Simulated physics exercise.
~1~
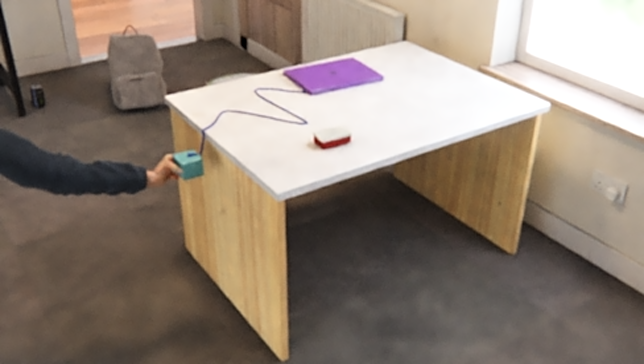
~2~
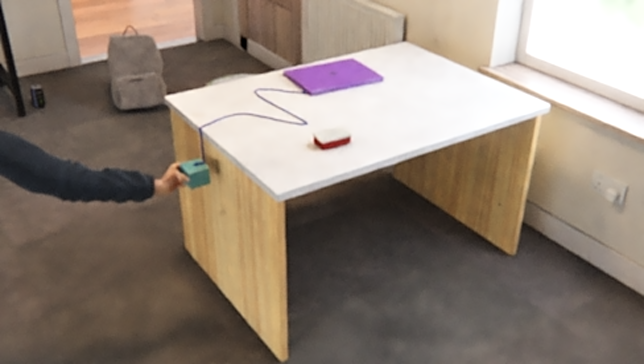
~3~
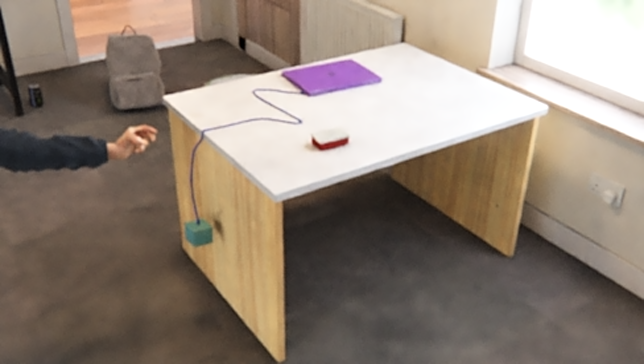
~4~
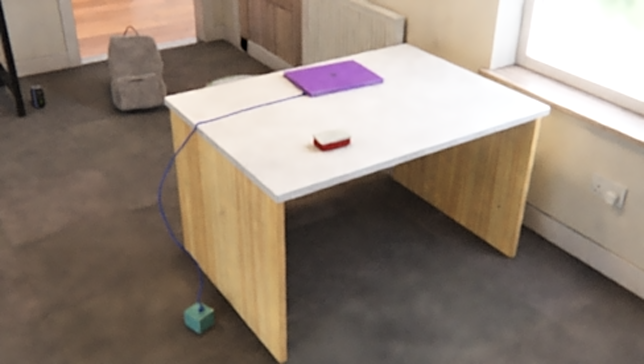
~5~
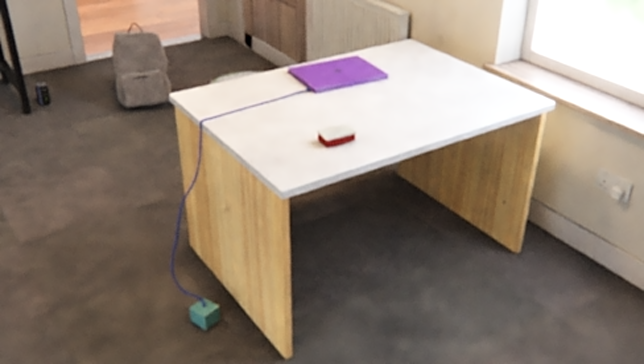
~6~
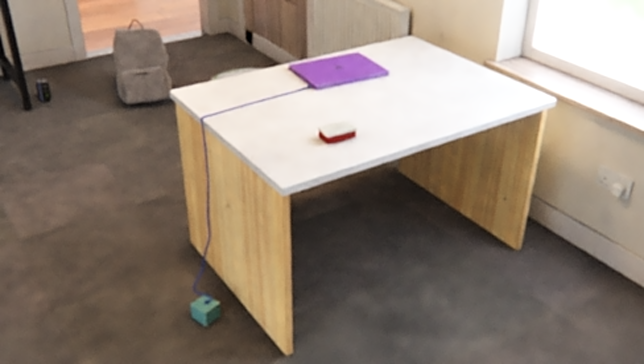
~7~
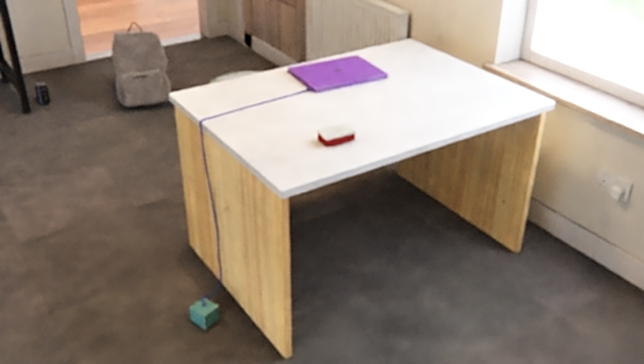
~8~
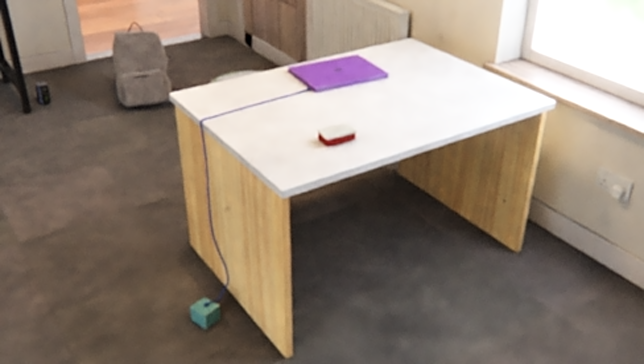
A turquoise block on a purple string dropped beside a white-topped desk when a hand let go and drew back, pulling the string straighter before landing on the floor, while the purple laptop and the red and white sponge stayed put on top.
